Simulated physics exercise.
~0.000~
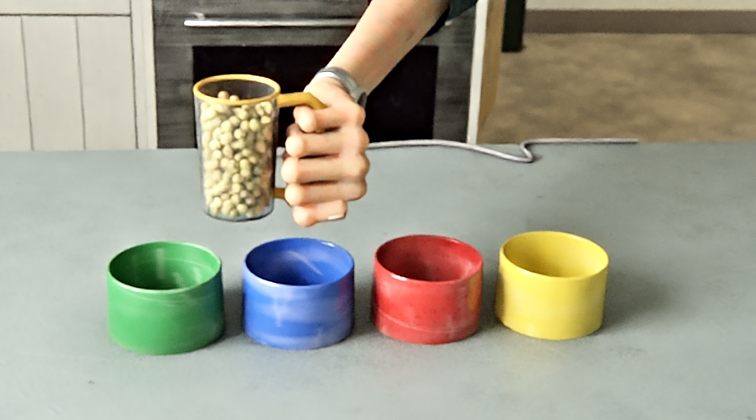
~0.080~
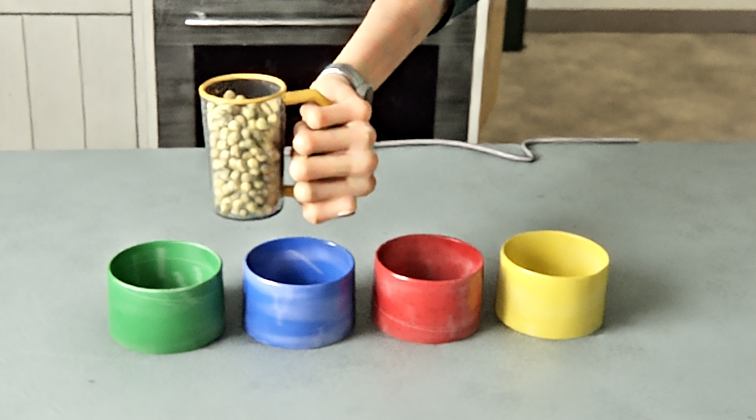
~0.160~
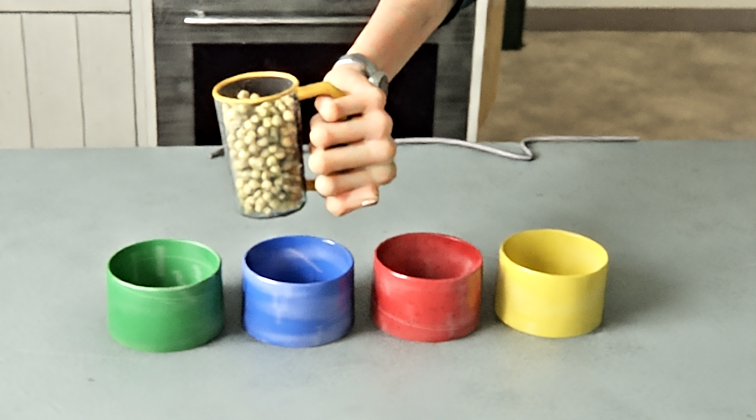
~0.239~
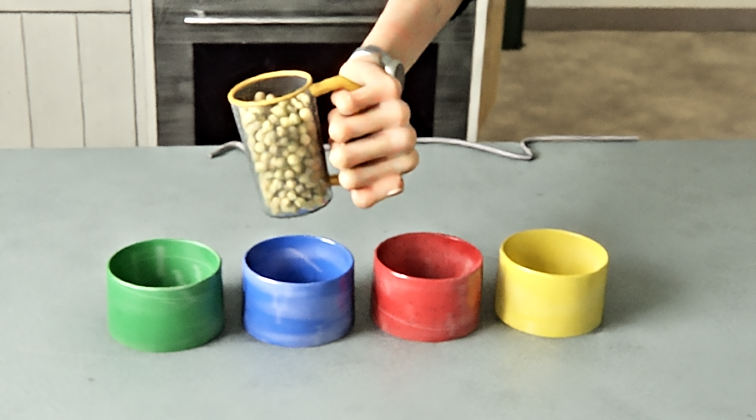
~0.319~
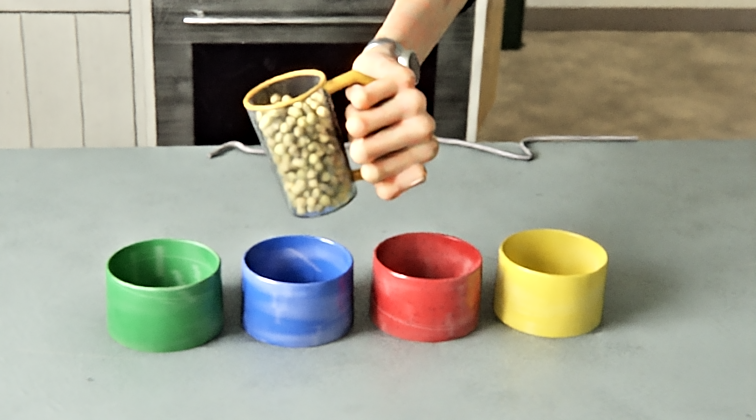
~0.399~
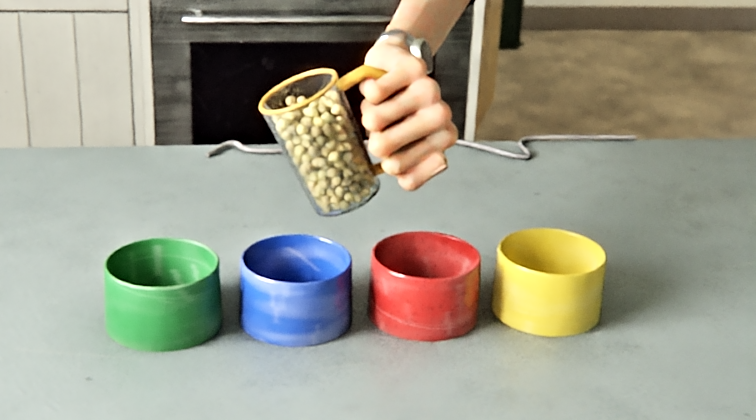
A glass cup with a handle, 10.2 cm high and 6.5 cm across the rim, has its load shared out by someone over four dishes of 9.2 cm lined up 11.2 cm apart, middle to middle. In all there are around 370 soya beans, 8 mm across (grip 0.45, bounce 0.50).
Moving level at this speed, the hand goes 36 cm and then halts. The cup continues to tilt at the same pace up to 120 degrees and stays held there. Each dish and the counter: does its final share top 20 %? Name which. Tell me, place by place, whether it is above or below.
Outcome: Red: It should not get past the one-in-five mark, blue: It should not get past the one-in-five mark, green: It should not get past the one-in-five mark, yellow: It should get past the one-in-five mark, counter: It should not get past the one-in-five mark.
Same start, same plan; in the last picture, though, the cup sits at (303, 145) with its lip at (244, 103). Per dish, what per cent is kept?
Kept per dish: Red = 10, blue = 0, green = 0, yellow = 80.
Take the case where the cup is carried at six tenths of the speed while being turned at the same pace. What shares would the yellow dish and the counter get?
In that case: Yellow 0, and counter 10.
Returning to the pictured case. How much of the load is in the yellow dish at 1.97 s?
About 75 per cent by then.
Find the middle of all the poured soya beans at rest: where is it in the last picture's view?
Roughly (544, 287).
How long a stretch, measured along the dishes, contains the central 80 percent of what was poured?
Spread: Around 8 cm.
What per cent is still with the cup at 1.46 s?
My estimate is about 85 per cent.
Then, at 1.04 s, tilt 71 degrees; cup holds 100 %.
After 1.46 s, tilt 102 degrees; cup holds 85 %, red 5 %.
After 1.97 s, tilt 120 degrees; cup holds 10 %, red 5 %, yellow 75 %.
In the end, at 2.6 s, red 5 %, blue 0 %, green 0 %, yellow 90 %, counter 10 %.
